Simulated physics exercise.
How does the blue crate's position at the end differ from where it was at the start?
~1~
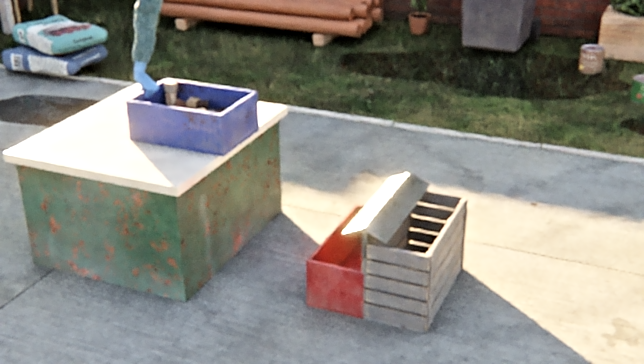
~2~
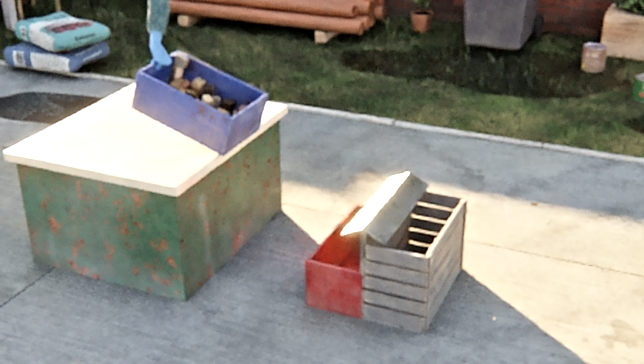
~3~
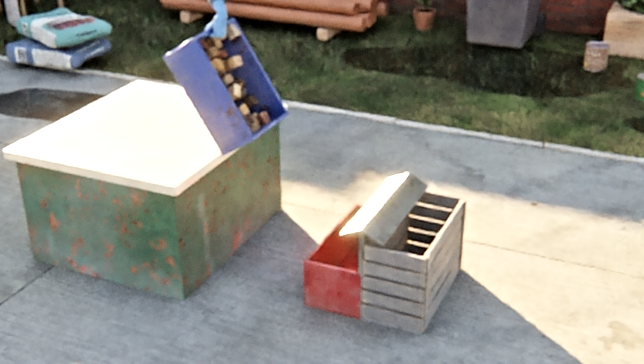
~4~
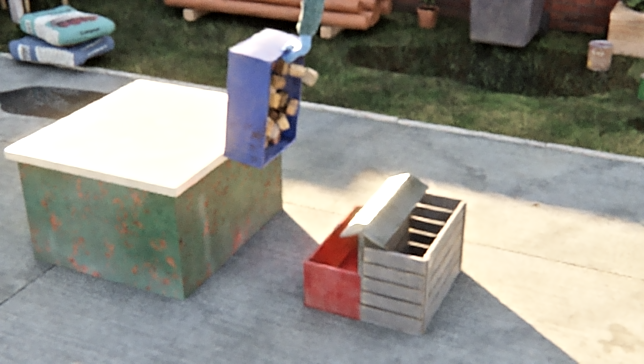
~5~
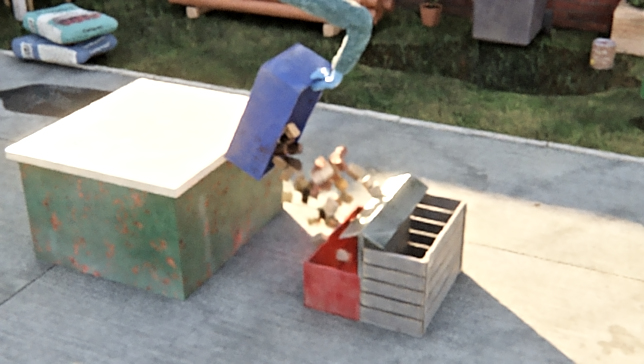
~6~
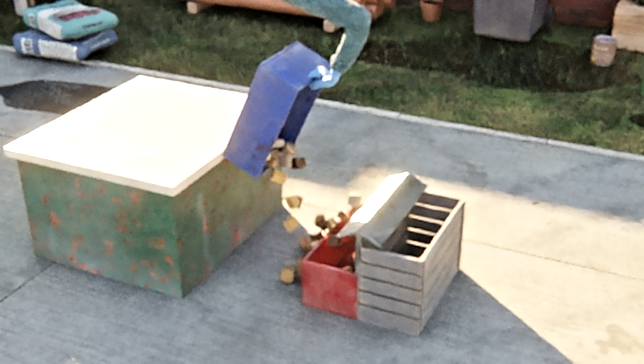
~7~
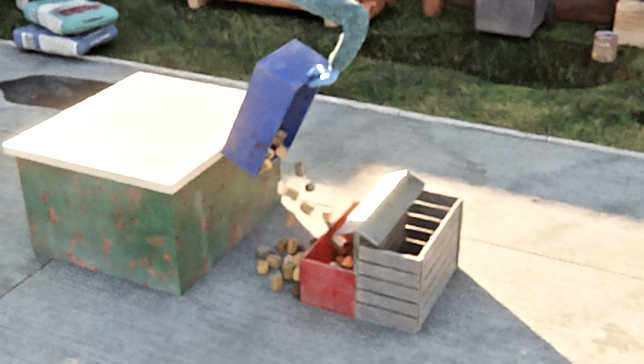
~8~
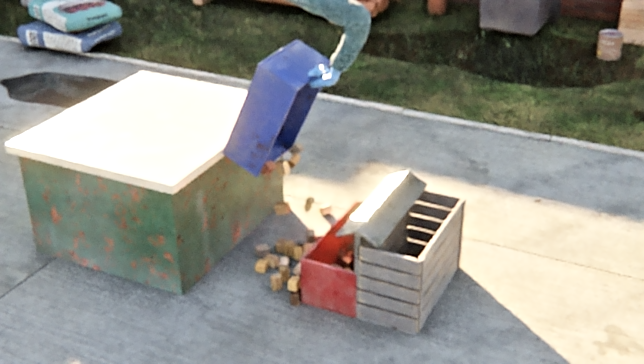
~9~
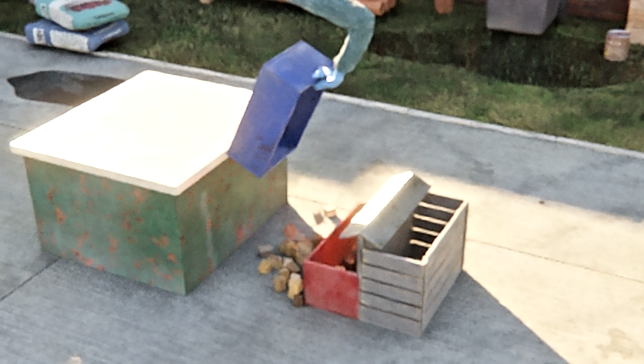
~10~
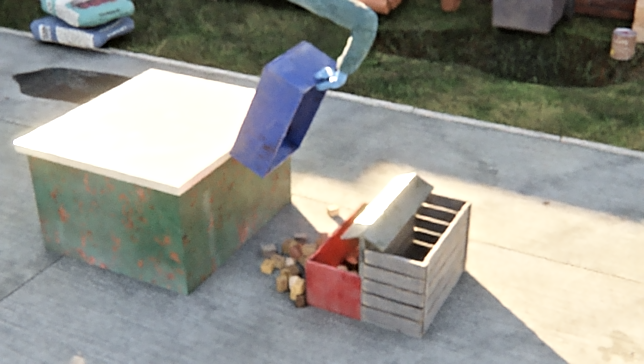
At the start the blue crate sits upright on the white bench top, but by the end it is farther right, held steeply tipped at the bench's right edge with its open side facing down.
